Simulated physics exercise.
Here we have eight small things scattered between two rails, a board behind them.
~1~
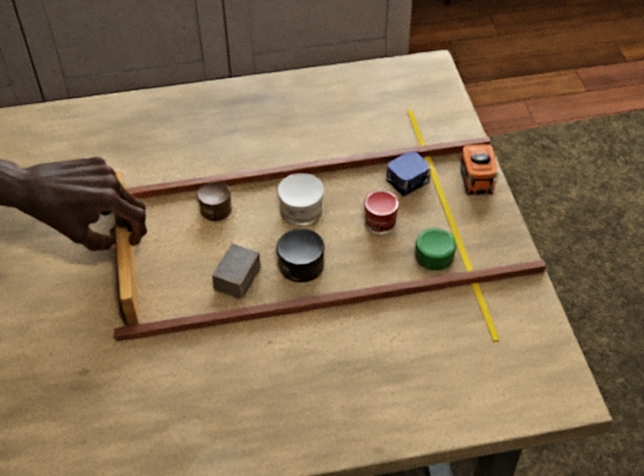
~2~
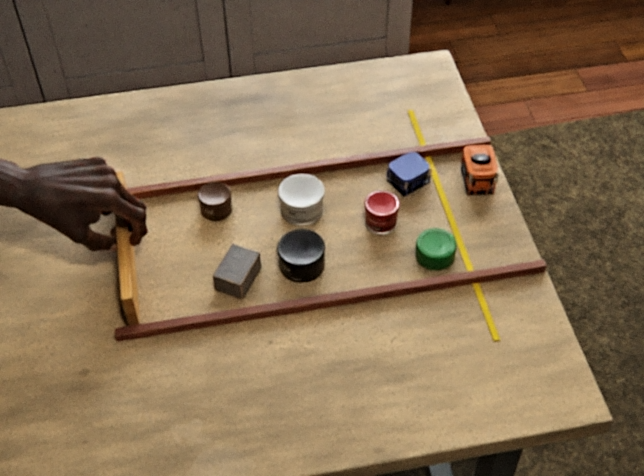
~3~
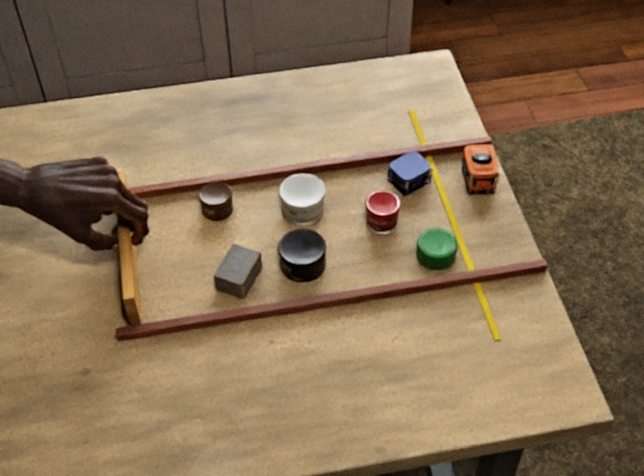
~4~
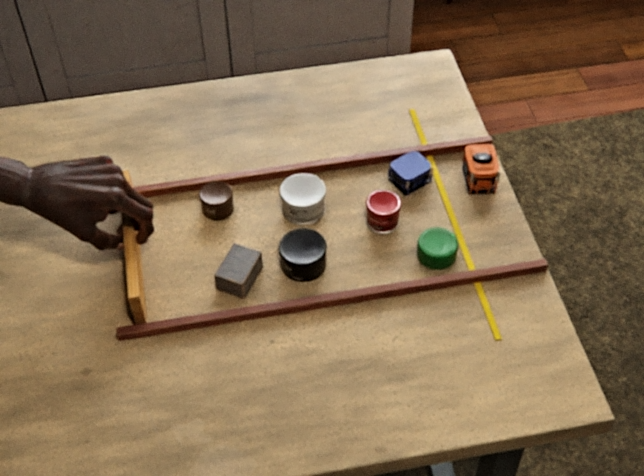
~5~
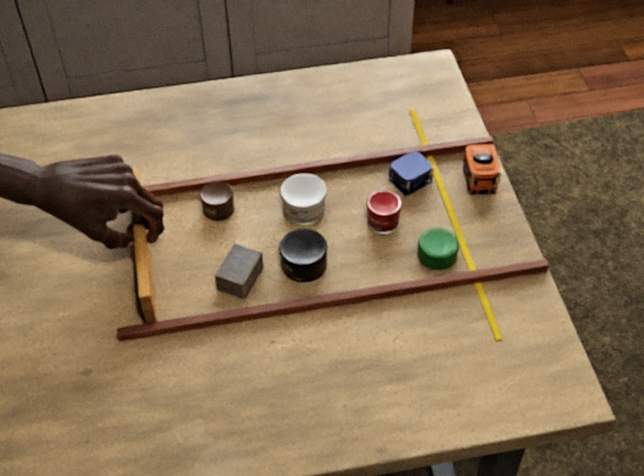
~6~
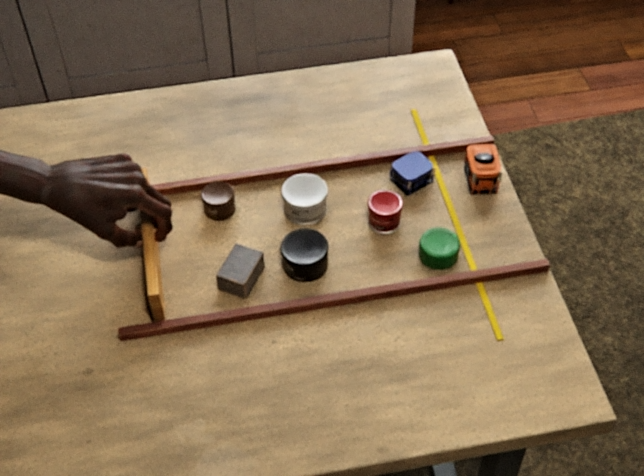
Hand sliding a wooden board slightly right between two rails on a table, the eight small objects ahead staying virtually still.
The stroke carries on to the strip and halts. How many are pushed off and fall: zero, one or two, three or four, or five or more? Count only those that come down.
Outcome: The number that fall off is one or two.
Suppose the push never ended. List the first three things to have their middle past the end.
In order: The green lid, then the orange case, then the black tub.
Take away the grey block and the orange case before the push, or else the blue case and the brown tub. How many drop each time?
It would be 0 and 1.
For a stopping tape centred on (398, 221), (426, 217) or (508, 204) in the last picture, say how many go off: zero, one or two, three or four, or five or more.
The falls would be none; no fall at all; five or over.
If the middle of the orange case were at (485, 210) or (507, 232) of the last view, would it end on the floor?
In turn it comes down; tumbles off.
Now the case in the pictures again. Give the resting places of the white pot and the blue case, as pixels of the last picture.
The white pot stops around (467, 181); the blue case around (482, 158).
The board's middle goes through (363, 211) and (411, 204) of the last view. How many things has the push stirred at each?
First 6, then 7.
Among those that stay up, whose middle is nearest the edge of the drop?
The orange case.
A little later, none off yet; orange case at rest near (483, 169); green lid at rest near (439, 249); blue case at rest near (412, 174).
Next, none off yet; orange case at rest near (483, 169); green lid shifted well along near (518, 247); blue case shifted about its own width near (442, 164).
When it is over, the number that fall off is one or two; down, green lid.
